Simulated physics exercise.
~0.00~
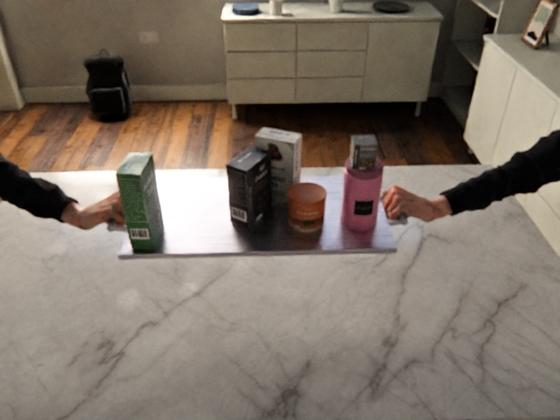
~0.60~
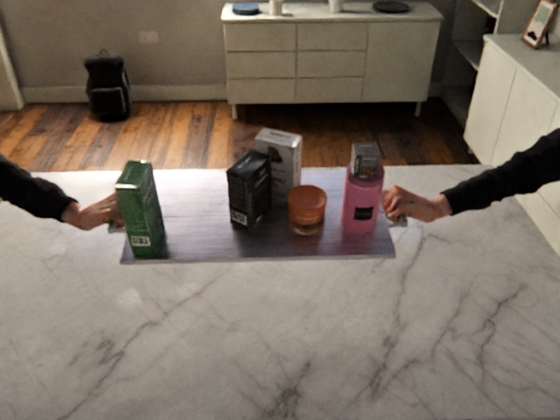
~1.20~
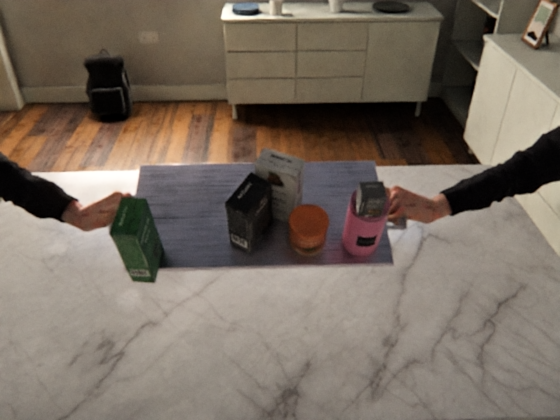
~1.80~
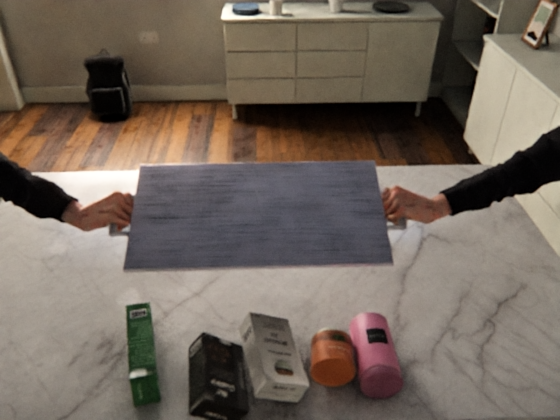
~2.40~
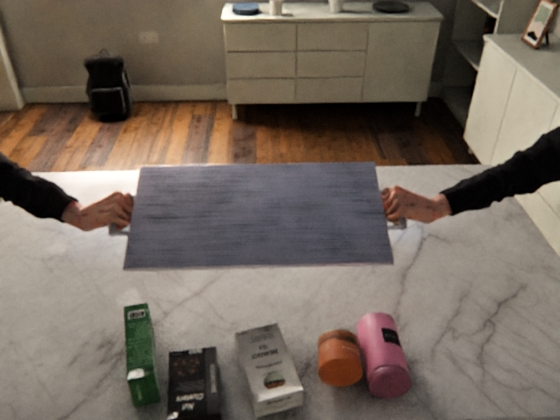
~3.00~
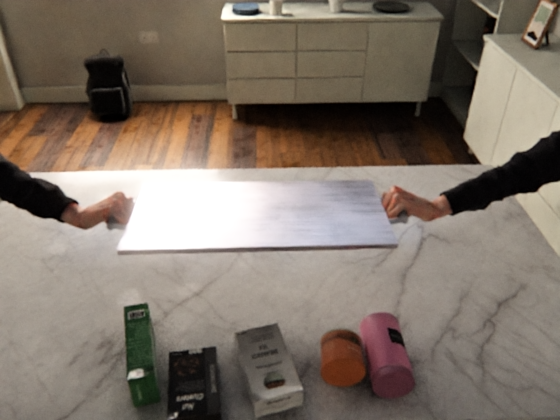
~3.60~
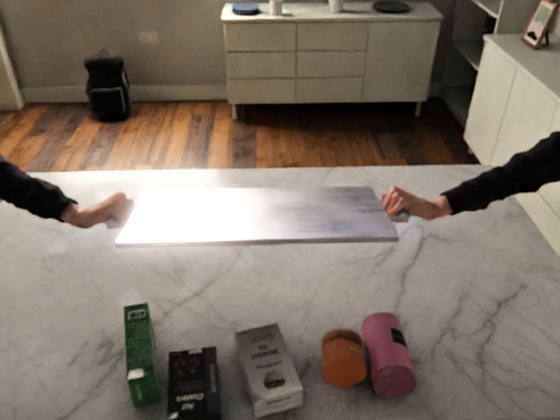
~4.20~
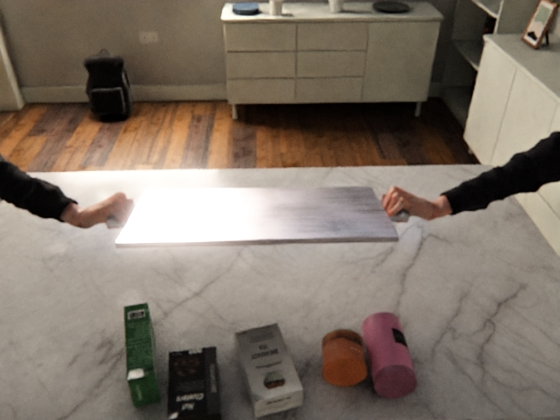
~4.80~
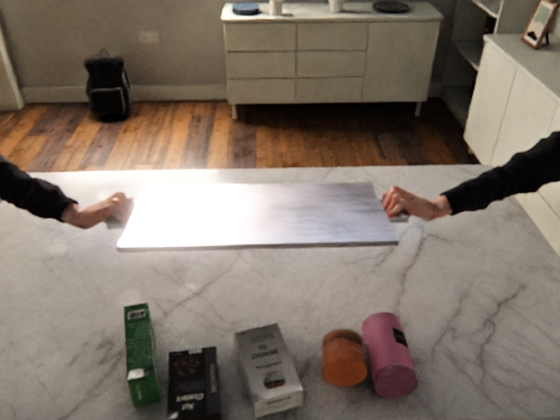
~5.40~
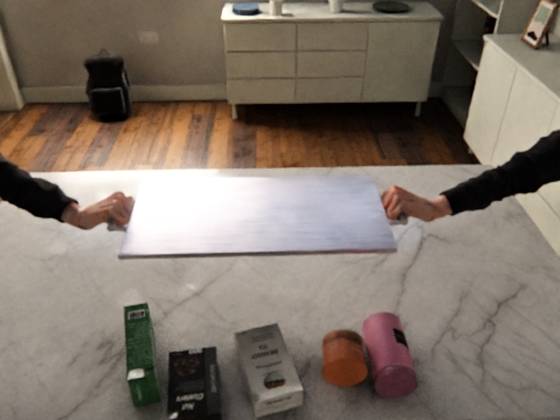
At the start, two hands hold a plain tray above a marble surface, with a green carton, black and white packets, an orange tin and a pink jar topped by a small grey packet. The hands tip the near edge down, and the things slide forward and begin to lean, the green carton leading at the left. Soon everything has left the tray, and the cartons and jar lie toppled on the marble in front. The hands then tilt the empty tray back the other way and ease it toward level. At the end, the fallen things lie still, the grey packet out of sight.
